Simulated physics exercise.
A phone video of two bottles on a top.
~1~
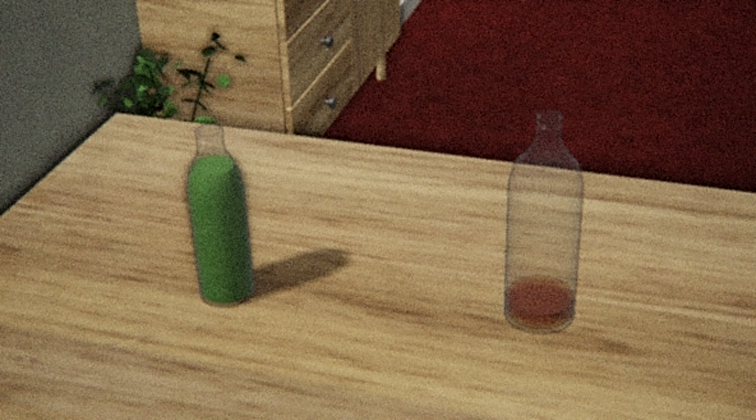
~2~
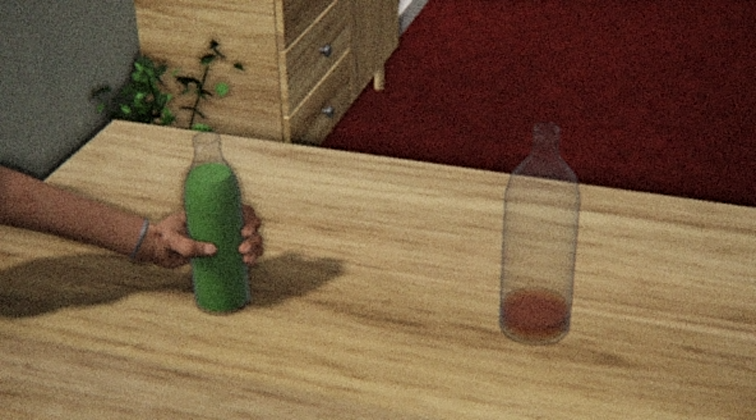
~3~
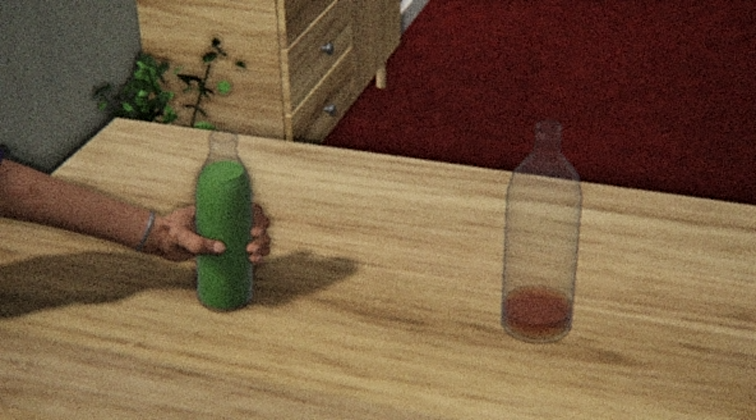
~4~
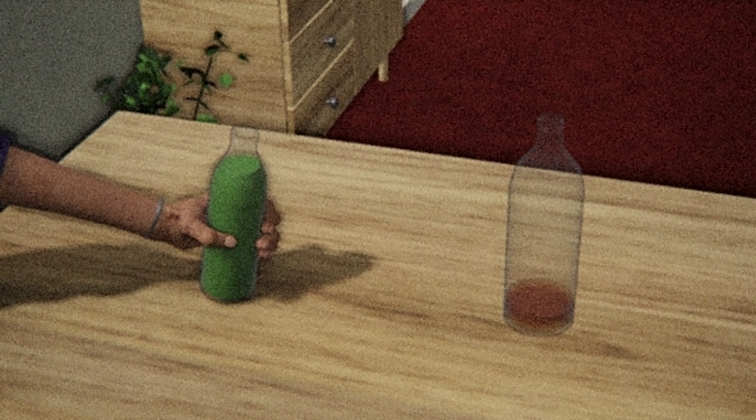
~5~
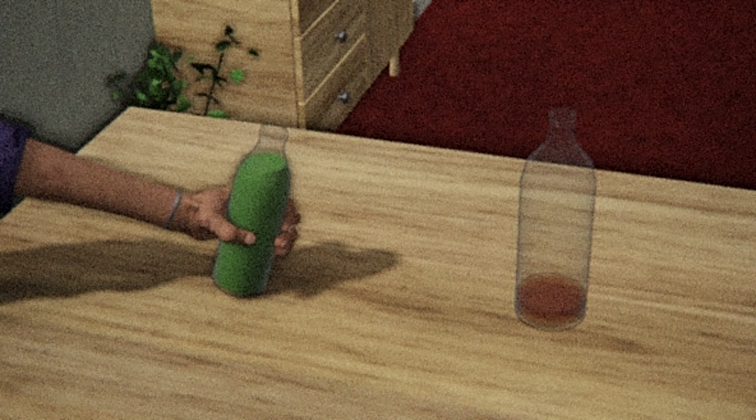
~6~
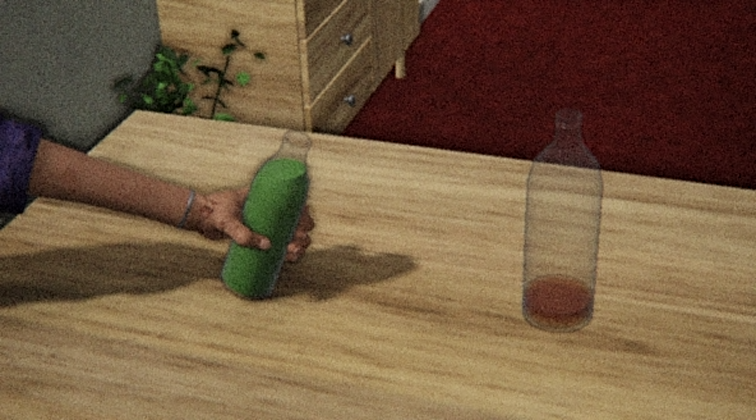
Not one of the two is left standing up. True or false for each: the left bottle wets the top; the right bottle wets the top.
Left bottle: True; right bottle: False.
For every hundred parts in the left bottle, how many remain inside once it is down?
Share retained: Approx. 30 per cent.
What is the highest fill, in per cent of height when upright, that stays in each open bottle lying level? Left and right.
First 22 percent, second 28 percent.
Next, the left bottle is nearly down; left bottle, some has come out.
After that, the left bottle lies flat; left bottle, some has come out.
Finally, both lie flat; left bottle, some has come out; right bottle, dry at the neck.
